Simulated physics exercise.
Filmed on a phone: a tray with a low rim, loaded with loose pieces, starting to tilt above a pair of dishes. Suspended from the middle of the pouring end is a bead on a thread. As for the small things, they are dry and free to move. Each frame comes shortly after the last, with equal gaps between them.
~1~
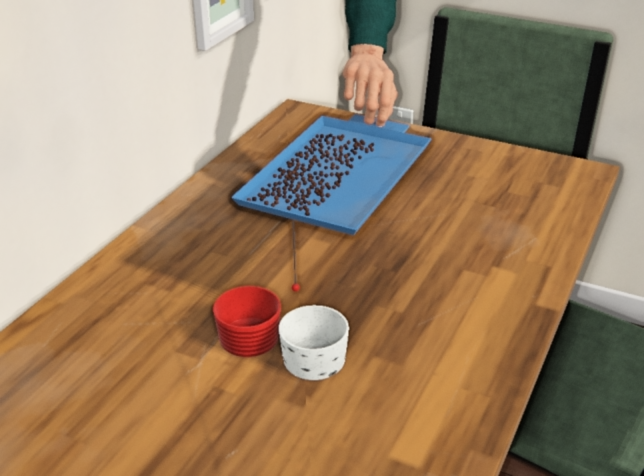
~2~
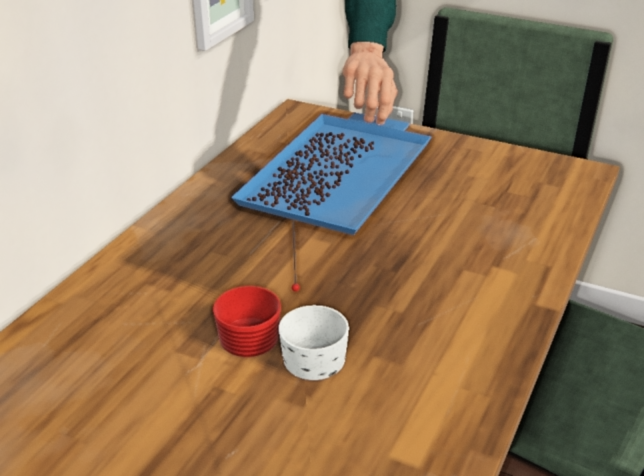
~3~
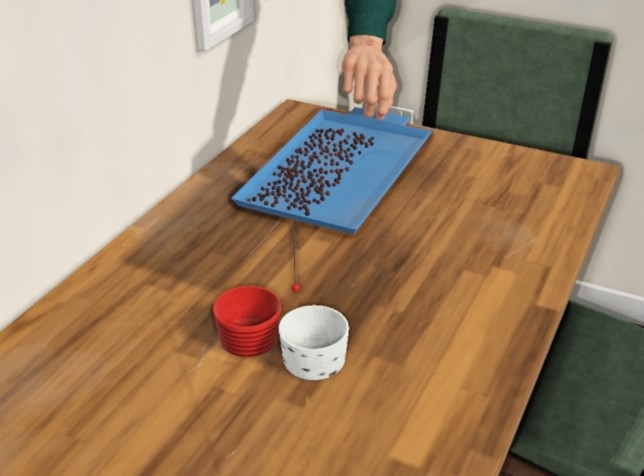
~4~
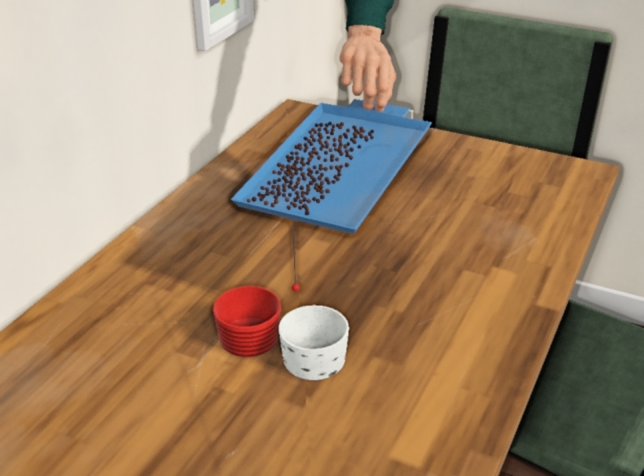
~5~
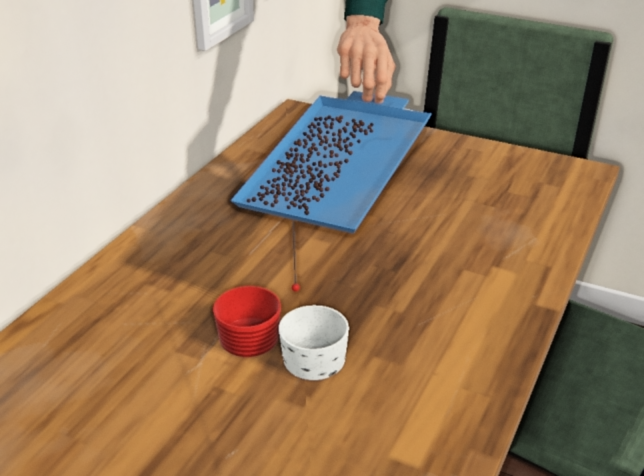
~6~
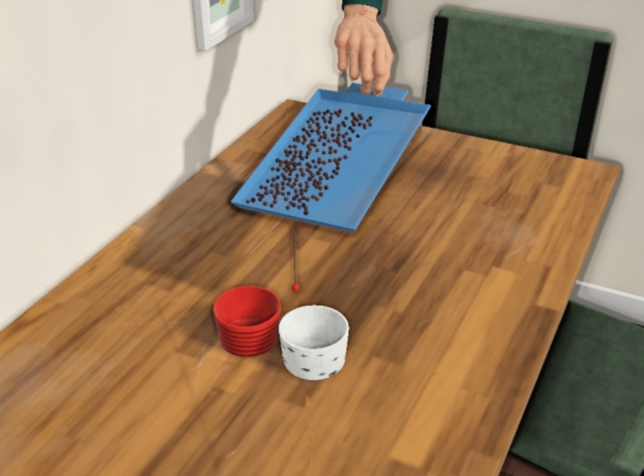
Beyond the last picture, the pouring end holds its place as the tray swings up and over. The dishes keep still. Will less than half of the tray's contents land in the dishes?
It looks like most goes in the dishes, when all's done.
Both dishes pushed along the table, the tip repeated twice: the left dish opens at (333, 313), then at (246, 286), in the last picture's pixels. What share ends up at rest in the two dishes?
Close to 0 in a hundred, then close to 80 in a hundred.
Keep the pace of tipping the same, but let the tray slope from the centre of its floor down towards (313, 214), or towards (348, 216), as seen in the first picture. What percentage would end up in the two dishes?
The first gives 90 %, the second 30 %.
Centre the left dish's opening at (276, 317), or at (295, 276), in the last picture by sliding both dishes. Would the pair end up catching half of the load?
The pair would catch the lesser share the first time and the lesser share the second time.
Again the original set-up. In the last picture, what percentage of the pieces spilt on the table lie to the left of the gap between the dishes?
100 %, roughly.
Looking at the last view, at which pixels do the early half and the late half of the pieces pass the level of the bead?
(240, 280) for the early half, (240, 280) for the late half.
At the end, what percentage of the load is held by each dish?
I'd say the left dish holds some 70 % and the right dish some 0 %.
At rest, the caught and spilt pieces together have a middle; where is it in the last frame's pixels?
Near pixel (240, 334).
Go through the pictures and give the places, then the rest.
Corners of the pouring end (239, 196) and (353, 226), level; middle of the load (315, 173), allspice berries; left dish (231, 339); right dish (299, 361); bead on its thread (296, 288), in the first picture.
Corners of the pouring end (239, 196) and (353, 226), level; middle of the load (315, 173), in the second picture.
Corners of the pouring end (238, 197) and (353, 225), tipped barely, lowest at the left corner; middle of the load (315, 170), in the third picture.
Corners of the pouring end (238, 198) and (353, 225), tipped a little, lowest at the left corner; middle of the load (315, 167), in the fourth picture.
Corners of the pouring end (238, 198) and (352, 225), tipped a little, lowest at the left corner; middle of the load (314, 164), in the fifth picture.
Corners of the pouring end (238, 199) and (352, 224), tipped a little, lowest at the left corner; middle of the load (313, 161); left dish (231, 339); right dish (299, 361), in the sixth picture.
Just after the last frame, tray tipped steeply; the larger part on the tray; about a tenth in the left dish; just a few outside both; just a few in the air.
A moment on, tray tipped right over; just a few in the right dish; the larger part in the left dish; roughly a quarter outside both; just a few in the air.
Further on, tray tipped past a quarter turn; just a few in the right dish; the larger part in the left dish; roughly a quarter outside both.
When it is over, tray tipped past a quarter turn; just a few in the right dish; the larger part in the left dish; roughly a quarter outside both.
